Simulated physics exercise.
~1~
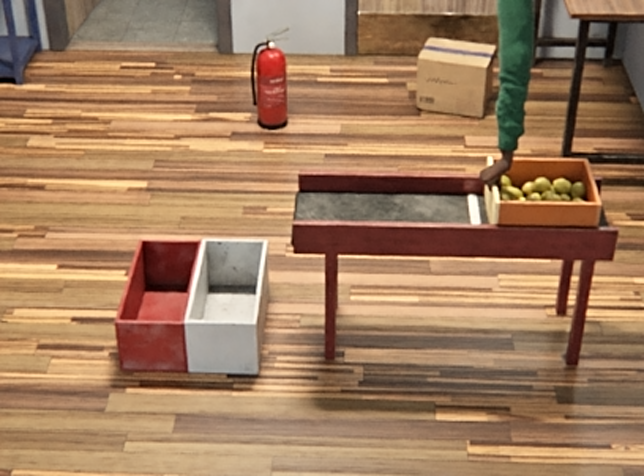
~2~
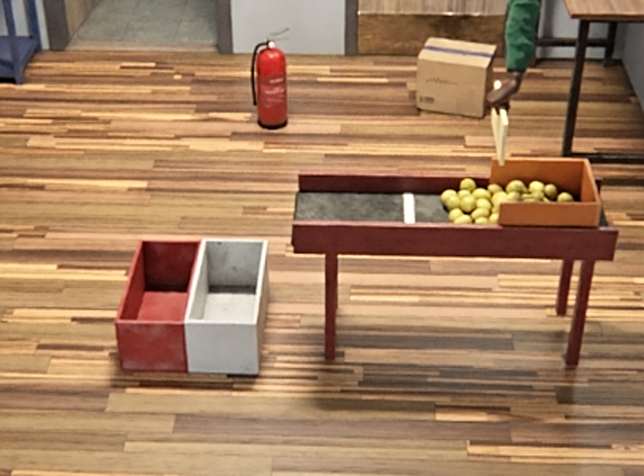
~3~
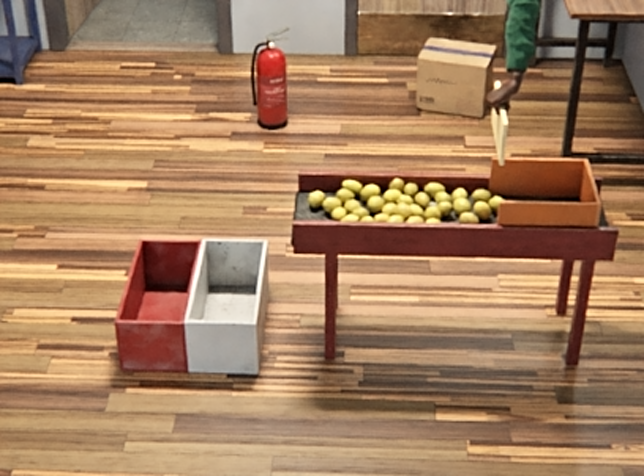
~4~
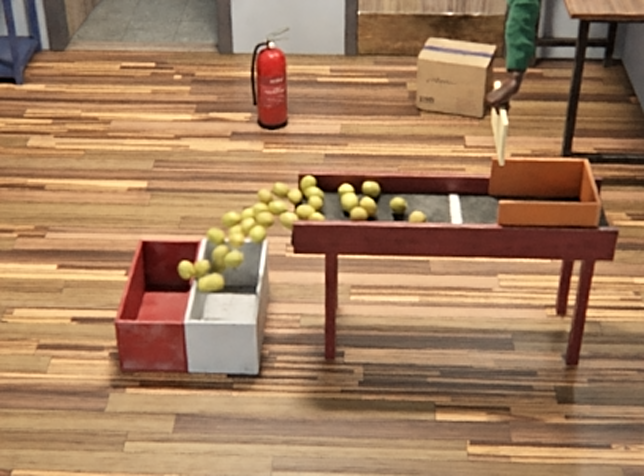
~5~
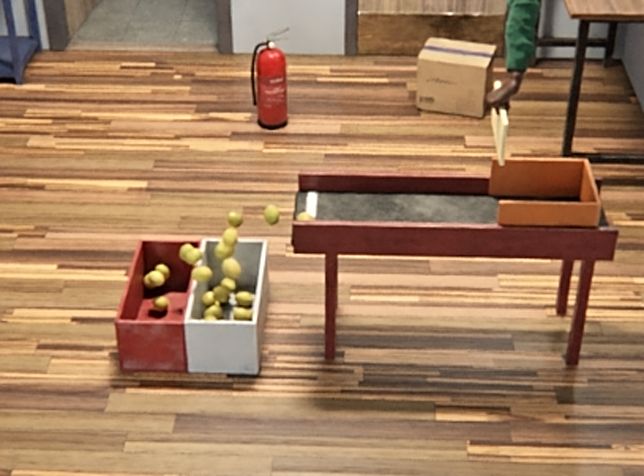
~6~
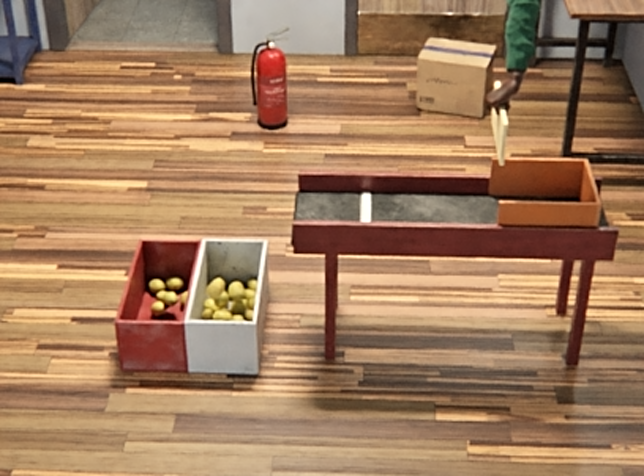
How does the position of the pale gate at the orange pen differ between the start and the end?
At the start the gate is down at the left side of the pen, holding the fruit in. At the end it is held upright above the belt, leaving that side of the pen open.
